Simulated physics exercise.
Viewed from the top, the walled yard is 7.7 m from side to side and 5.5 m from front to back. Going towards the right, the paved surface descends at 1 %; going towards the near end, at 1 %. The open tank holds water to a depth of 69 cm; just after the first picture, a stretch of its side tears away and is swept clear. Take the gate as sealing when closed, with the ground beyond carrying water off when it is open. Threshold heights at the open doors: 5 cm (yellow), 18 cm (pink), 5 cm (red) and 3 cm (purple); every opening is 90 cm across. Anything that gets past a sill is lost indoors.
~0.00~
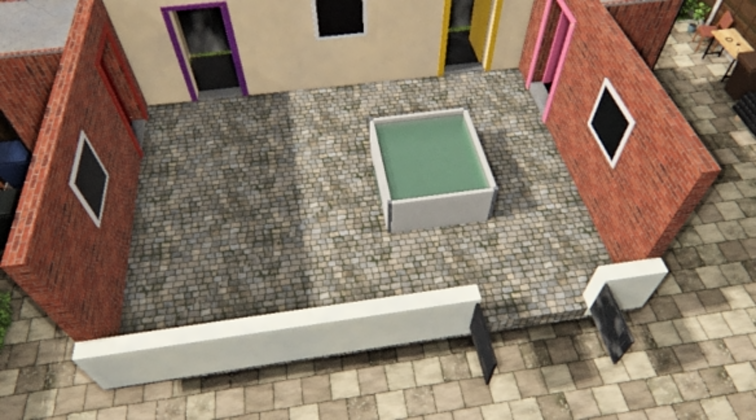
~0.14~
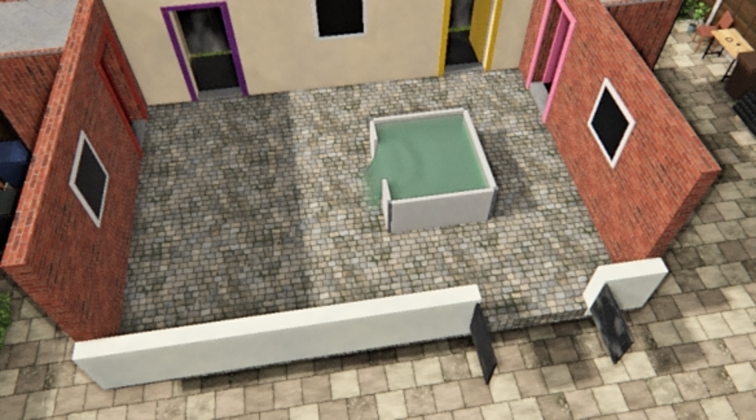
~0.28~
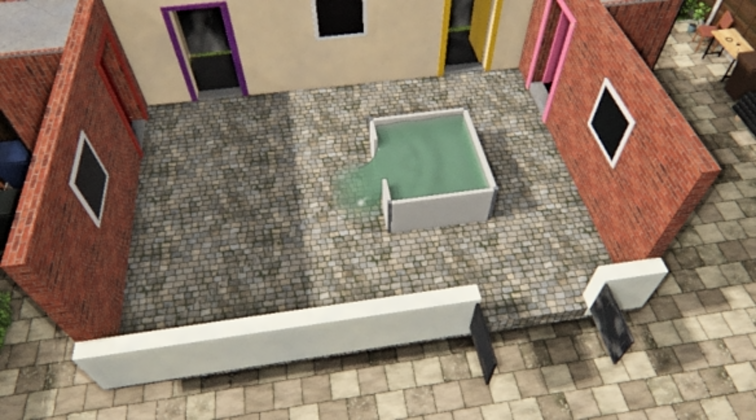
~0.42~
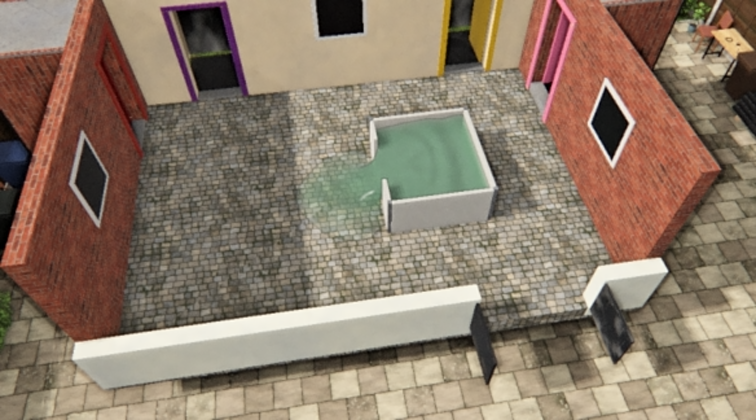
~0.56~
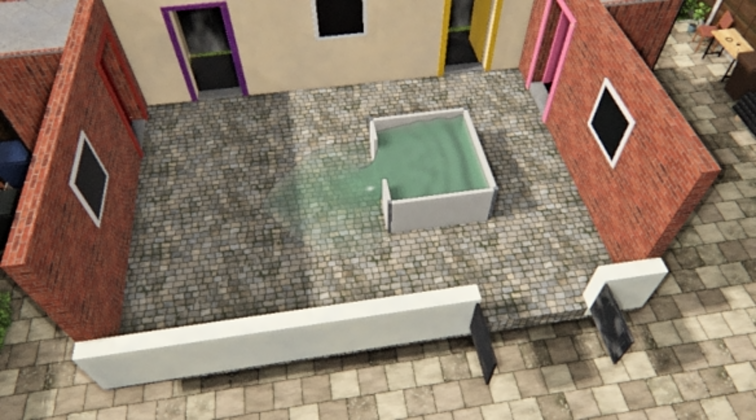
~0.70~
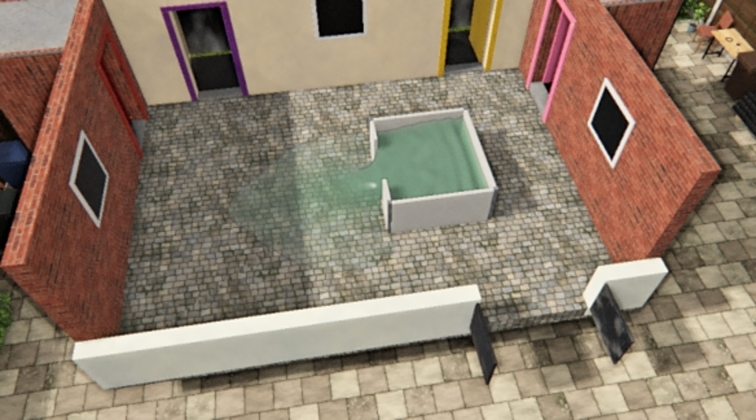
Walled paved courtyard with a white tank of green water, its left side opening and water spreading leftward across the stones.
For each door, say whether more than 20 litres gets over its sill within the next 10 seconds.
My prediction: At the yellow door the limit will hold, at the pink door the limit will hold, at the red door the limit will be broken, at the purple door the limit will be broken.
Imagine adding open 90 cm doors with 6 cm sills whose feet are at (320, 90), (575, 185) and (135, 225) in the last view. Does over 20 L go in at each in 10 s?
In turn: Short of it, short of it, beyond it.
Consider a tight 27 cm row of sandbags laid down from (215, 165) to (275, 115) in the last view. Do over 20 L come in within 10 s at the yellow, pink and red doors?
In that case yellow gets no more than allowed, pink gets no more than allowed, red gets no more than allowed.
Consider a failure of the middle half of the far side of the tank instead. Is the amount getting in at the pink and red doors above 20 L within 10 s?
Pink short, red beyond.
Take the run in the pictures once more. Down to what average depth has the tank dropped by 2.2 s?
Some 37 cm on average.
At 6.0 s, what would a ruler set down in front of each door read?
Depths in centimetres - yellow: 0, pink: 0, red: 8, purple: 6.
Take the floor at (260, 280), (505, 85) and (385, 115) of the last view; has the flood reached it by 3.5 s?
Well, the first is drenched, the next untouched by it, the last untouched by it.
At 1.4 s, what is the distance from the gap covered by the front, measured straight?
I'd say around 4.4 m from the gap.
After 1.4 s water covers 35 % of the floor and is deepest (38 cm) near (376, 191); yellow door not reached, pink door not reached, red door not reached, purple door not reached.
After 2.2 s water covers 50 % of the floor and is deepest (39 cm) near (117, 361); yellow door not reached, pink door not reached, red door 12 cm at the sill, 2 L in, purple door 6 cm at the sill, 0 L in.
After 3.5 s water covers 50 % of the floor and is deepest (21 cm) near (376, 191); yellow door not reached, pink door not reached, red door 12 cm at the sill, 37 L in, purple door 5 cm at the sill, 13 L in.
After 6.0 s water covers 60 % of the floor and is deepest (12 cm) near (376, 191); yellow door not reached, pink door not reached, red door 8 cm at the sill, 73 L in, purple door 6 cm at the sill, 42 L in.
After 10.0 s water covers 90 % of the floor and is deepest (10 cm) near (618, 289); yellow door 2 cm at the sill, 0 L in, pink door 2 cm at the sill, 0 L in, red door 4 cm at the sill, 81 L in, purple door 5 cm at the sill, 65 L in.
